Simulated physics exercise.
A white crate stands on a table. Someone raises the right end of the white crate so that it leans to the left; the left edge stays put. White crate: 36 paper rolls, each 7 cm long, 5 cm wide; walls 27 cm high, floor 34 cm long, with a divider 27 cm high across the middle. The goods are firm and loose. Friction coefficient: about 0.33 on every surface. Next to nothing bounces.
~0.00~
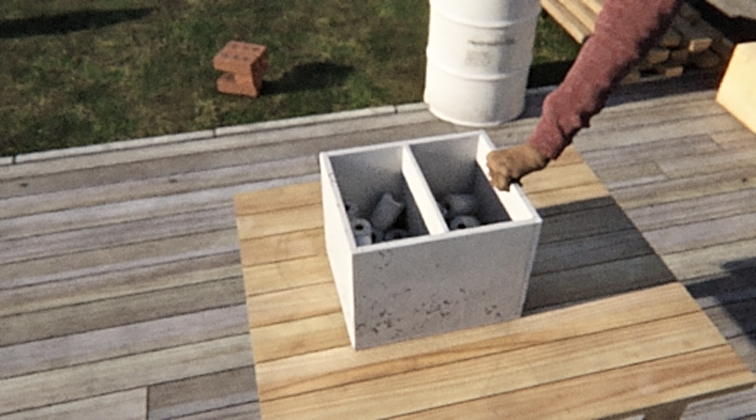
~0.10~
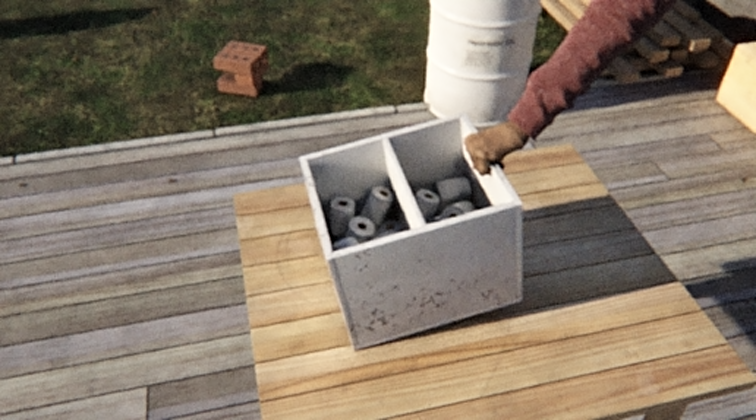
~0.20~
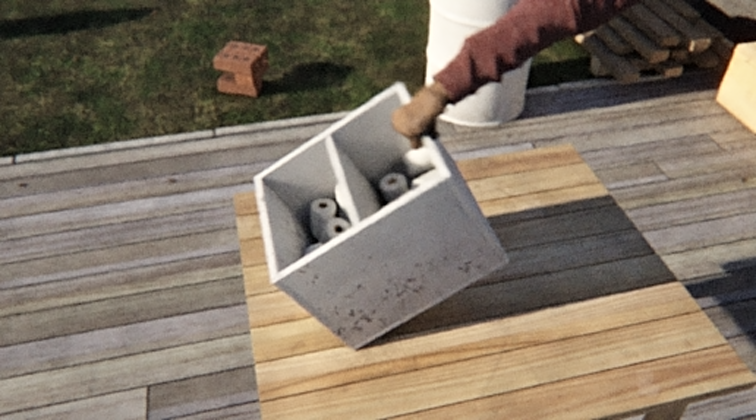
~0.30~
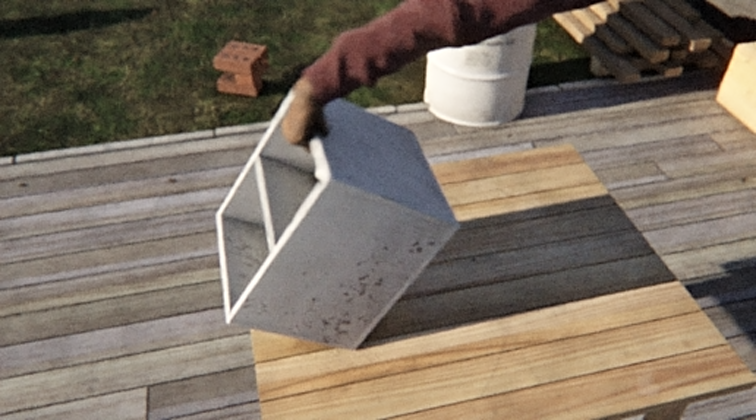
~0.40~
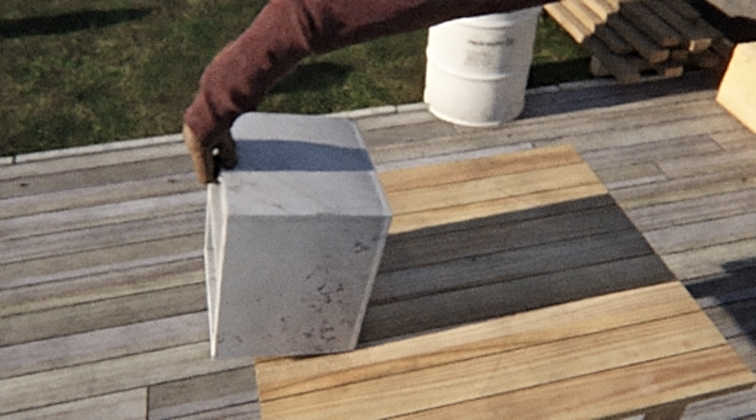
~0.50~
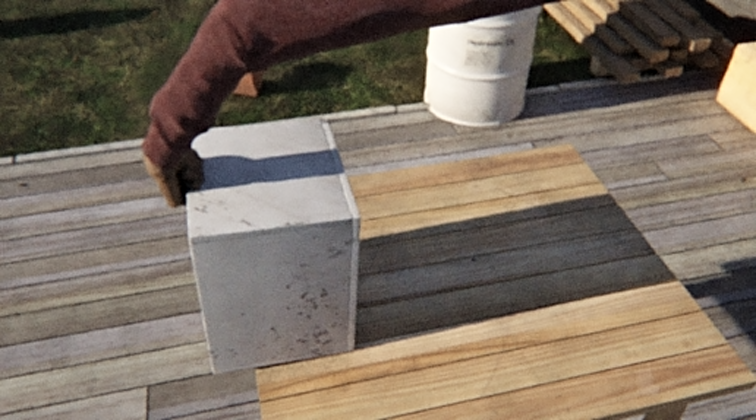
To begin with, a white crate with a divider across its middle stands on wooden boards, small grey rolls inside, while a gloved hand grips its right rim. The hand raises that end and swings it over to the left, the rolls passing out of view, until the crate stands on its left side.
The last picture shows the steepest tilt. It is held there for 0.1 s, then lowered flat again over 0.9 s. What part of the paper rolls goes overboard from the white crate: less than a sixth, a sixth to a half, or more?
Out of the white crate go a sixth to a half of the paper rolls.
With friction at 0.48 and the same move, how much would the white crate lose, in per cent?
In that case white crate 20 per cent.
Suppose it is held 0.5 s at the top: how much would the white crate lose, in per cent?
Then white crate 40 per cent.
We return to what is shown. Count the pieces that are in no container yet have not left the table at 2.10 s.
About 1.
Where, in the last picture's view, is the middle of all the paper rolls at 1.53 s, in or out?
Near (363, 279).
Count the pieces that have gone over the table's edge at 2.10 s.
Roughly 12.
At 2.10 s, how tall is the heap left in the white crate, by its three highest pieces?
Some 16 cm.
After 0.76 s, tilt 80°; 9 of 36 out of the white crate.
After 1.08 s, tilt 39°; 11 of 36 out of the white crate.
After 1.53 s, tilt 0°; 12 of 36 out of the white crate.
Outcome (at 2.10 s), 12 of 36 out of the white crate. Asked share, 12 of 36, 33 per cent.
